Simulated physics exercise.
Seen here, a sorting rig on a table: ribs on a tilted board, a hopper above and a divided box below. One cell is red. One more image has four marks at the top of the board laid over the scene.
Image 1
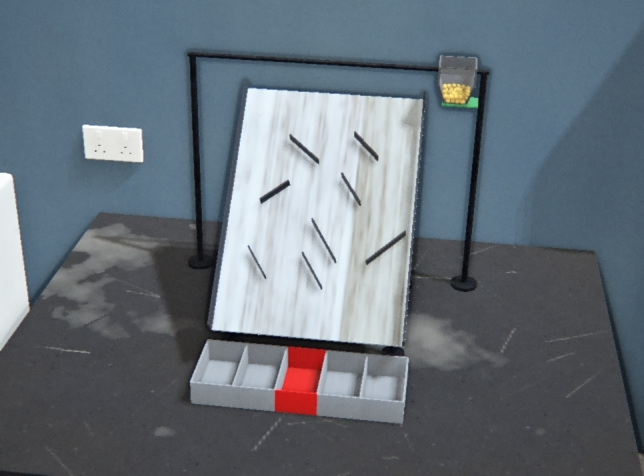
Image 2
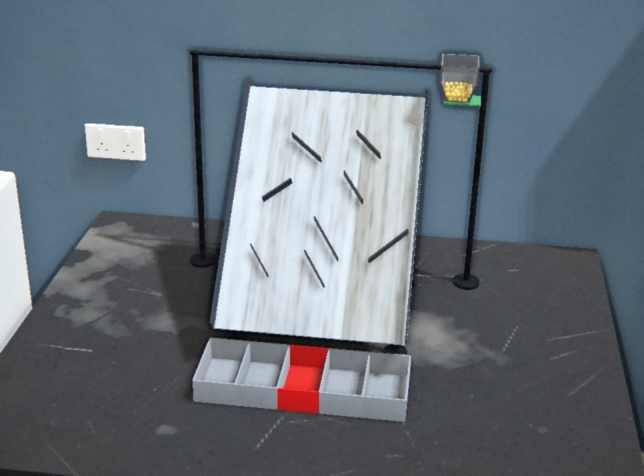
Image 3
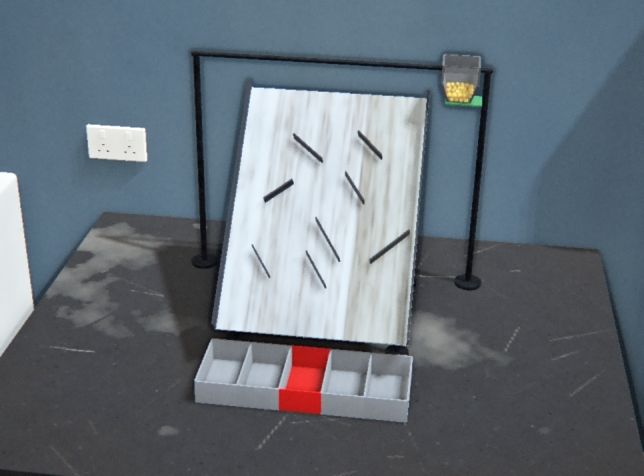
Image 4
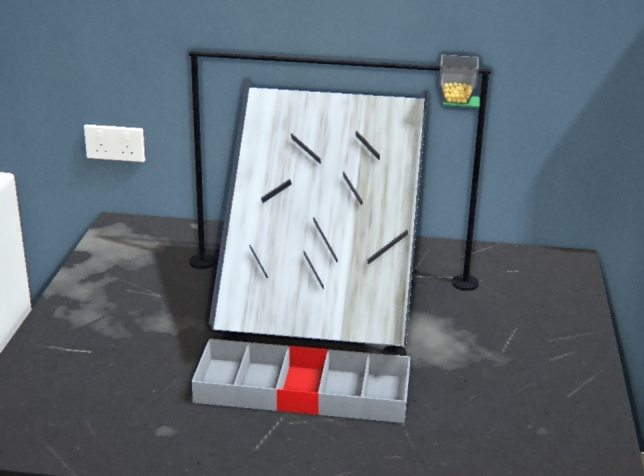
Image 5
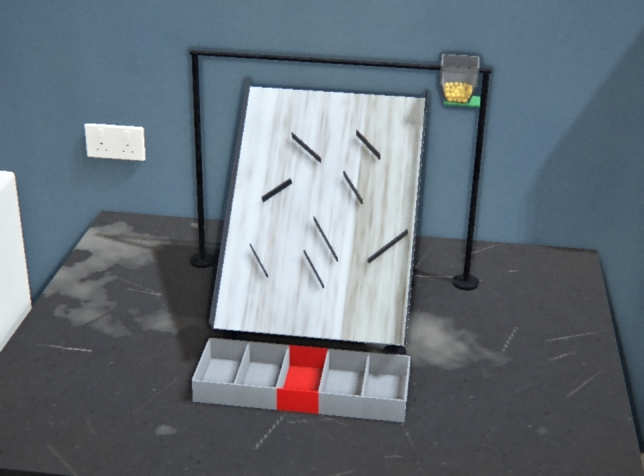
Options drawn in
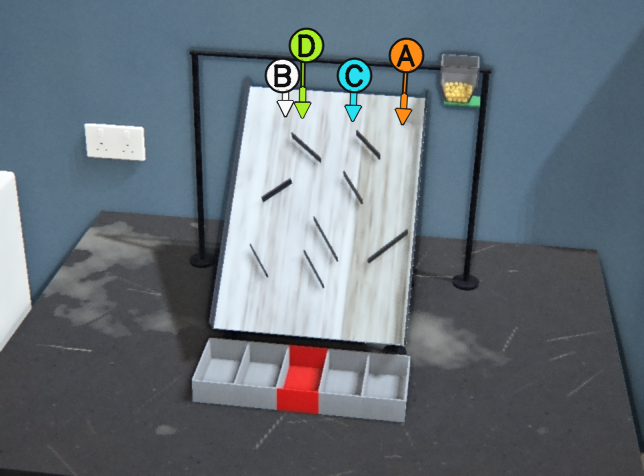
A tilted board with dark ribs stood on a dark table, a small hopper of yellow pieces above it and a divided box with a red middle cell below, and nothing noticeably moved.
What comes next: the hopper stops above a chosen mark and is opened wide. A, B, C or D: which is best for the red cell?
Mark A.
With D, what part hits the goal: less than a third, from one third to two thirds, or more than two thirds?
It is less than a third.
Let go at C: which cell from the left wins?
The fourth.
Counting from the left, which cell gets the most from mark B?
The first from the left.
On the marked copy, mark A meets the board at (402, 118); mark B meets the board at (285, 110); mark C meets the board at (352, 115); mark D meets the board at (302, 112).
Choosing A, about two thirds in the red cell, about a third in other cells, a stray few outside the box.
Choosing B, a stray few in the red cell, nearly all in other cells, a stray few outside the box.
Choosing C, a small part in the red cell, most in other cells, a small part outside the box.
Choosing D, a stray few in the red cell, most in other cells, a small part outside the box.
